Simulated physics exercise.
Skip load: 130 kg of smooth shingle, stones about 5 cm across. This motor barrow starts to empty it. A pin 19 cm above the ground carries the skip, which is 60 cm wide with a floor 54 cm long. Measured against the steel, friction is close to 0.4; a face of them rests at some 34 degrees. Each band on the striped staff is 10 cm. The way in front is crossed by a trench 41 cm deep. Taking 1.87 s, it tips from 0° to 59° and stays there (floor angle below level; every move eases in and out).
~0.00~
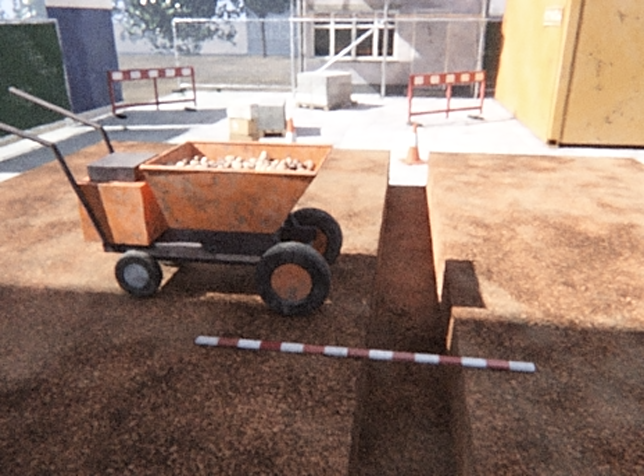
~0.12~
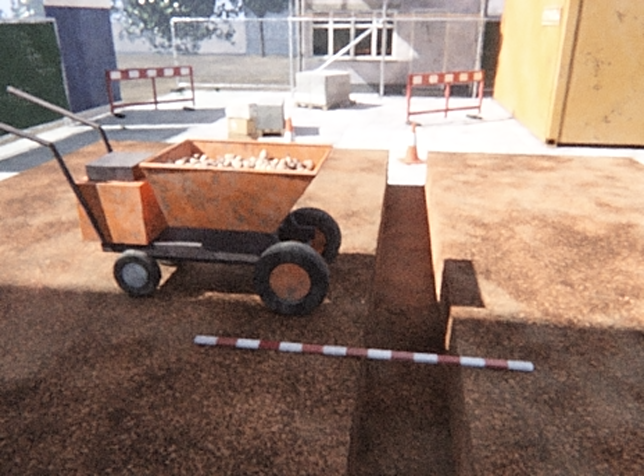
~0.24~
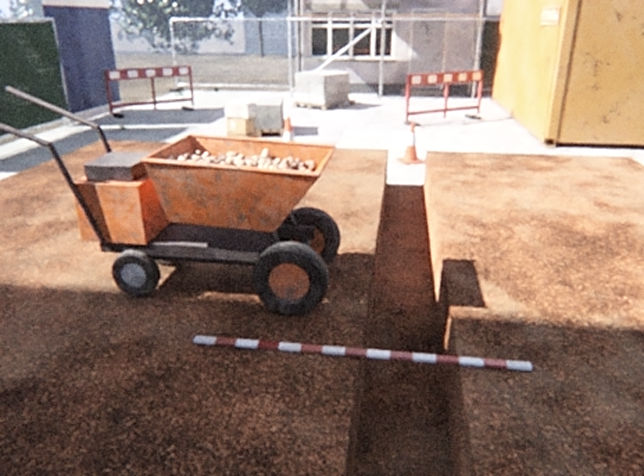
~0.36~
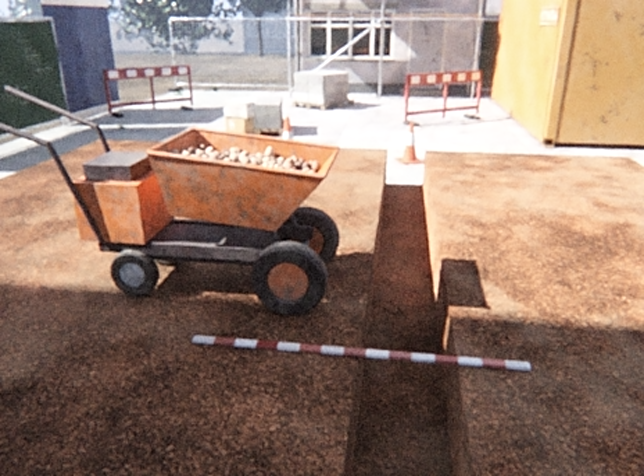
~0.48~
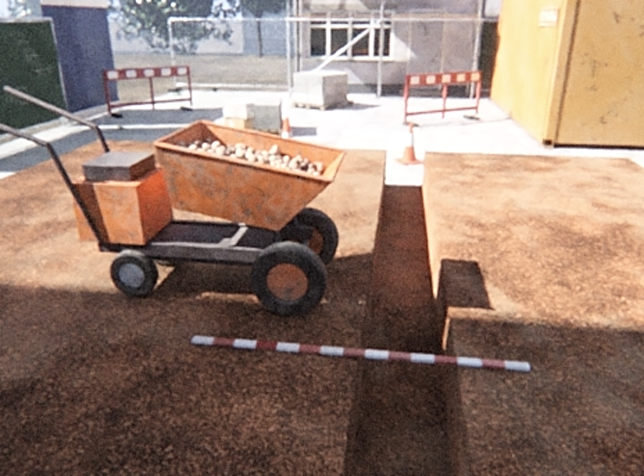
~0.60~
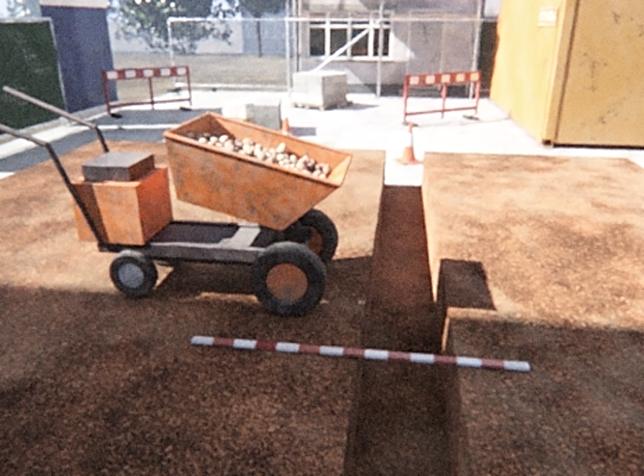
The clip shows an orange motor barrow loaded with pale stones, standing beside a narrow trench and a red-and-white striped staff, as its skip gradually tilts forward to the right while the wheeled base stays still.
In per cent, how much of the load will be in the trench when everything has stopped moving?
Around 58 per cent of it.
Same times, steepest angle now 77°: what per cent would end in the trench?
Some 65% would finish there.
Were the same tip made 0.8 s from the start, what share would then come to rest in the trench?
Around 40 per cent would end in the trench.
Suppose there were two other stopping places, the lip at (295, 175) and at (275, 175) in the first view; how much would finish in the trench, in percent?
70 %, then 70 %.
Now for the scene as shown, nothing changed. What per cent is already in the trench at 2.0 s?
I'd put it near 15 per cent.
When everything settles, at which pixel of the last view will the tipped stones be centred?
I'd point somewhere around (419, 352).
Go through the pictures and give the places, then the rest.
Lip at (316, 174), floor tilted 0°, highest stones at (237, 164), in the first picture.
The skip is at 1°, its lip at (316, 174); the top of the load is at (237, 163); the stones move at 0.1 m/s on average, in the second picture.
Lip at (319, 175), floor tilted 3°, highest stones at (220, 159); the stones move at 0.2 m/s on average, in the third picture.
The skip is at 6°, its lip at (325, 177); the top of the load is at (210, 154); the stones move at 0.3 m/s on average, in the fourth picture.
The skip is at 10°, its lip at (332, 181); the top of the load is at (204, 147); the stones move at 0.3 m/s on average, in the fifth picture.
The skip is at 14°, its lip at (341, 185); the top of the load is at (210, 140); the stones move at 0.4 m/s on average, in the sixth picture.
After 1.4 s the floor is at 50°; 100 % in the skip; the foremost stones are at (386, 219).
After 2.0 s the floor is at 59°; 80 % in the skip, 17 % in the trench, 3 % past the trench; the foremost stones are at (475, 301).
After 2.3 s the floor is at 59°; 58 % in the skip, 29 % in the trench, 13 % past the trench; the foremost stones are at (533, 300).
After 4.3 s the floor is at 59°; 28 % in the skip, 58 % in the trench, 14 % past the trench; the foremost stones are at (586, 304).
